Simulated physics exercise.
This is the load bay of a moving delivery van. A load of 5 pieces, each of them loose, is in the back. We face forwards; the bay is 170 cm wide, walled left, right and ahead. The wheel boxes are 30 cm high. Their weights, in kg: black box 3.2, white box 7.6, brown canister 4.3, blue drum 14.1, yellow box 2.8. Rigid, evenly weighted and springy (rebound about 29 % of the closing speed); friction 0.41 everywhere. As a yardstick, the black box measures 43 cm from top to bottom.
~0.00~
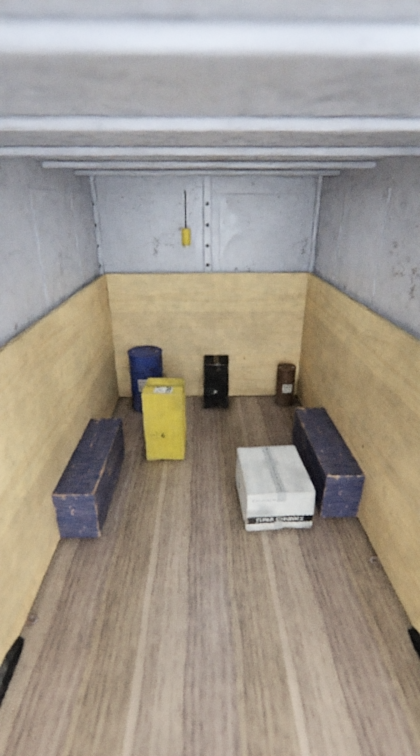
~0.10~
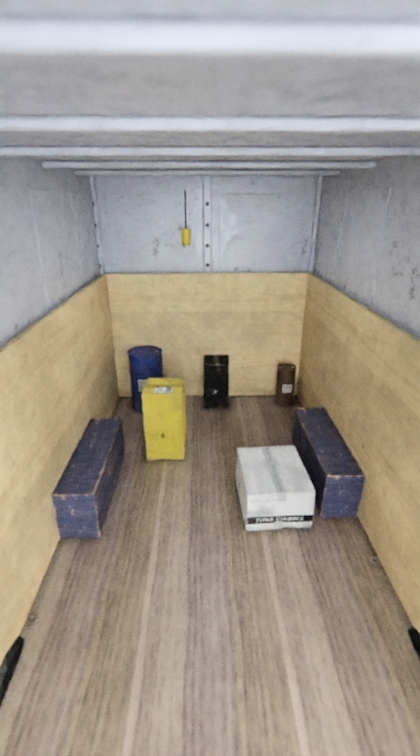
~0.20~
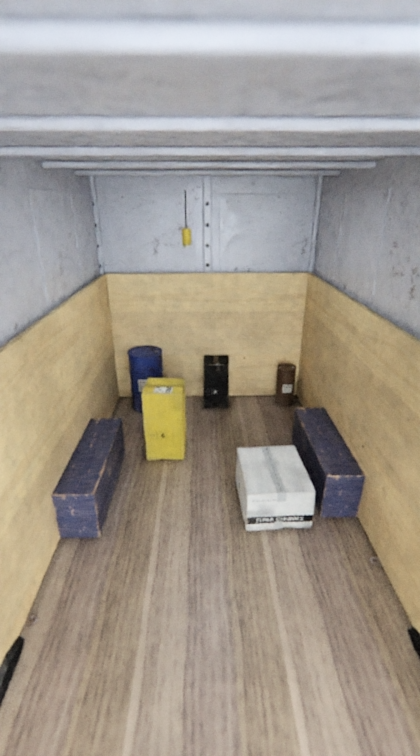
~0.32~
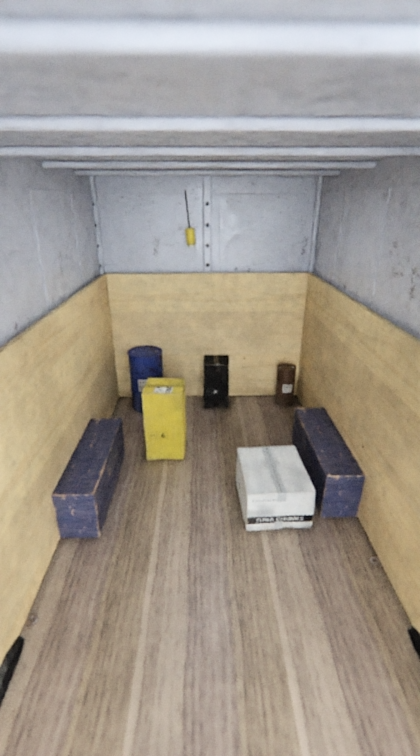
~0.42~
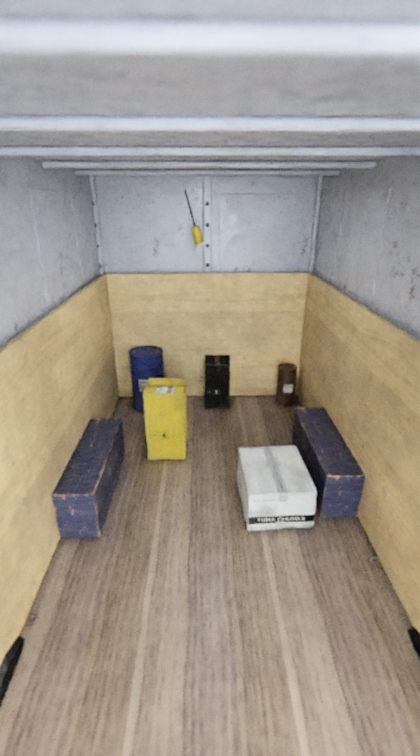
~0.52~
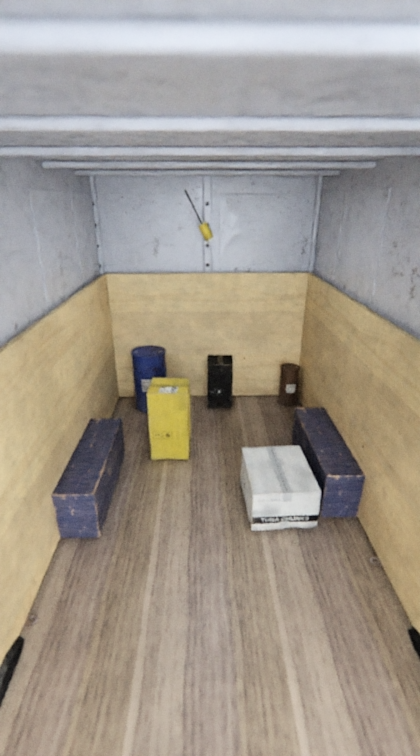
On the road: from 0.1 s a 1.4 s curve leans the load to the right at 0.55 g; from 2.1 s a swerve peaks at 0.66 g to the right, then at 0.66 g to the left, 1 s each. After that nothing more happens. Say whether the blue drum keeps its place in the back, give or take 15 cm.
The blue drum leaves its spot.
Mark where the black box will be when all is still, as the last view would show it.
Around (250, 381).
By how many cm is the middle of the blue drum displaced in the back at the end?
About 66 cm.
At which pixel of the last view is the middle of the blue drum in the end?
At about (221, 379).
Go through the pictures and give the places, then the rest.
The first picture shows steady run; blue drum (147, 379); black box (216, 382).
The second picture shows steady run; brown canister (285, 385); yellow box (166, 419).
The third picture shows load feels 0.22 g right; black box (216, 382); white box (272, 485).
The fourth picture shows load feels 0.48 g right; brown canister (285, 385); yellow box (166, 419).
The fifth picture shows load feels 0.55 g right; black box (217, 382); white box (273, 485).
The sixth picture shows load feels 0.55 g right; blue drum (150, 379) moved 3 cm; brown canister (289, 385) moved 3 cm.
After 0.92 s, load feels 0.55 g right; blue drum moved 25 cm near (176, 379); yellow box moved 29 cm; black box moved 29 cm.
After 1.32 s, load feels 0.40 g right; blue drum moved 70 cm near (225, 378); yellow box moved 80 cm; black box moved 50 cm.
After 3.72 s, load feels 0.50 g left; blue drum moved 80 cm near (237, 379); yellow box moved 75 cm; black box moved 44 cm.
In the end (4.7 s), not toppled but over 15 cm from the start, black box, blue drum and yellow box; the other 2 under 15 cm from the start. In the last view, blue drum near (221, 379).
